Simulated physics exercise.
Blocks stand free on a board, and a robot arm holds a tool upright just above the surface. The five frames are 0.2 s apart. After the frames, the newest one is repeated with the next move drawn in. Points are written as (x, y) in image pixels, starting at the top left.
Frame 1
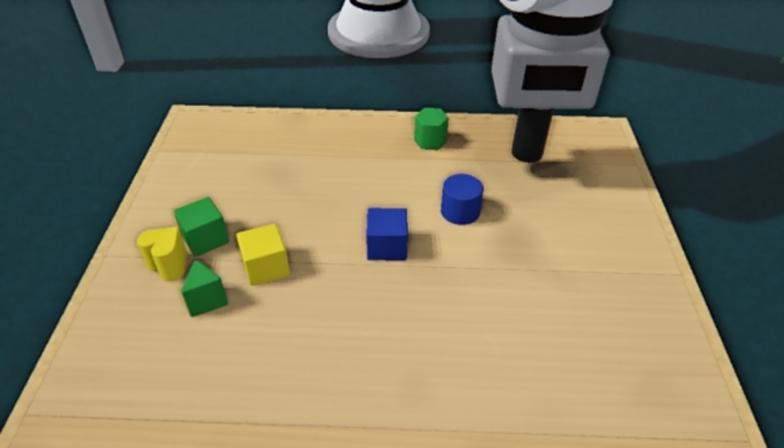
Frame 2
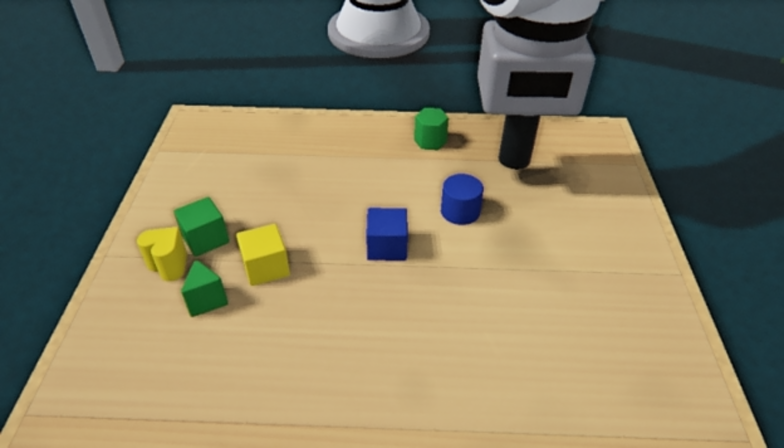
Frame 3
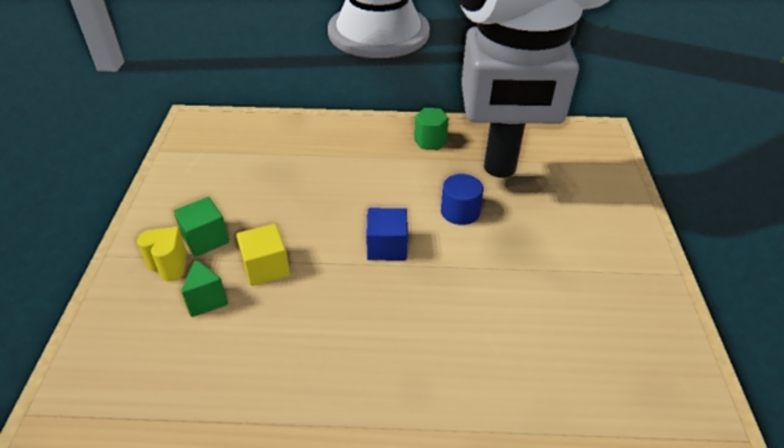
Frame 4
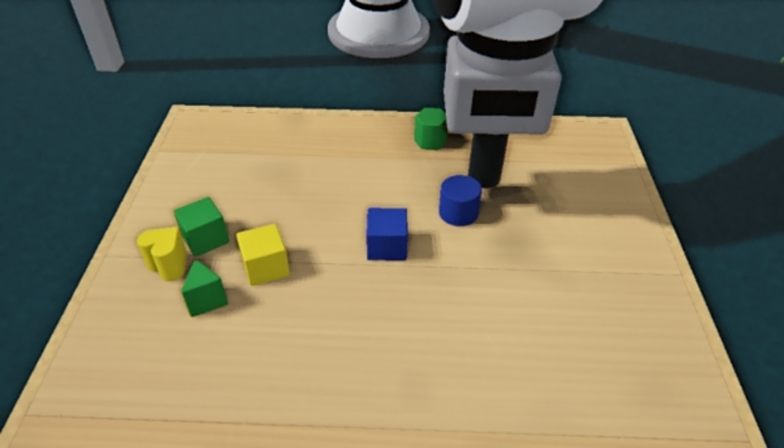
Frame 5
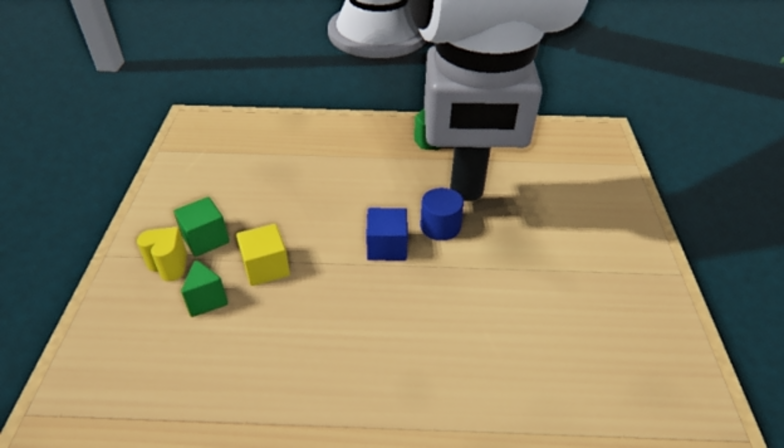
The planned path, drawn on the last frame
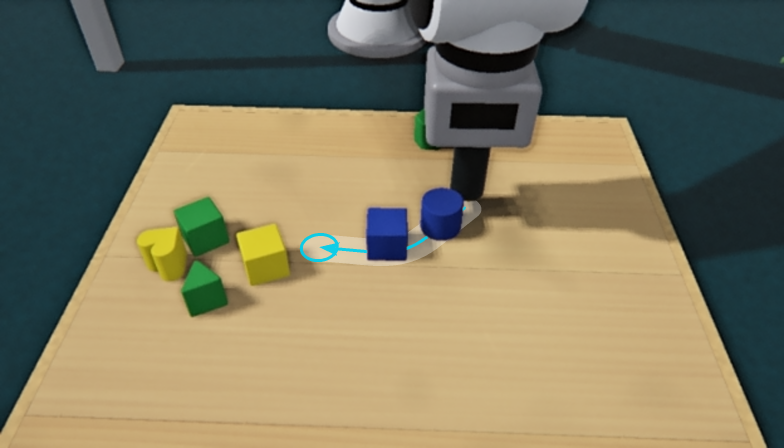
In the video, a robot arm moves its black upright tool left and toward the viewer over a wooden board, then nudges a blue cylinder a short way toward a blue cube, while the green and yellow blocks stay still.
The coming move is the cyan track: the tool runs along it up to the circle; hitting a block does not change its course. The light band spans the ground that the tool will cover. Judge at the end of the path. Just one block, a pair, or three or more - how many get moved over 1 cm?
Counting only shifts above 1 cm, I get three or more blocks.
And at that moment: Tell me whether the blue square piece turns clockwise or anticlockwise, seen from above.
It spins anti-clockwise.
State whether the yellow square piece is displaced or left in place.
It ends up somewhere else.
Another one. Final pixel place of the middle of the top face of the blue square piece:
About (282, 238).
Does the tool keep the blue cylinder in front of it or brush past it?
It slides aside on the way.
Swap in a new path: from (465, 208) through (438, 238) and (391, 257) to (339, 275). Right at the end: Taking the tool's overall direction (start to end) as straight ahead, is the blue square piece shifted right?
Short answer: Yes.
Path on the board, from (465, 208) over (428, 236) and (378, 252) to (319, 247).
What follows on the original path. One third of the way, tool (430, 219); blue square piece (361, 228); blue cylinder (404, 231).
Two thirds of the way, tool (377, 235); blue square piece (331, 232), turned 20° clockwise; blue cylinder (378, 257).
At the end, tool (317, 230); yellow square piece (239, 248); blue square piece (282, 238), turned 30° anticlockwise; blue cylinder (378, 257).
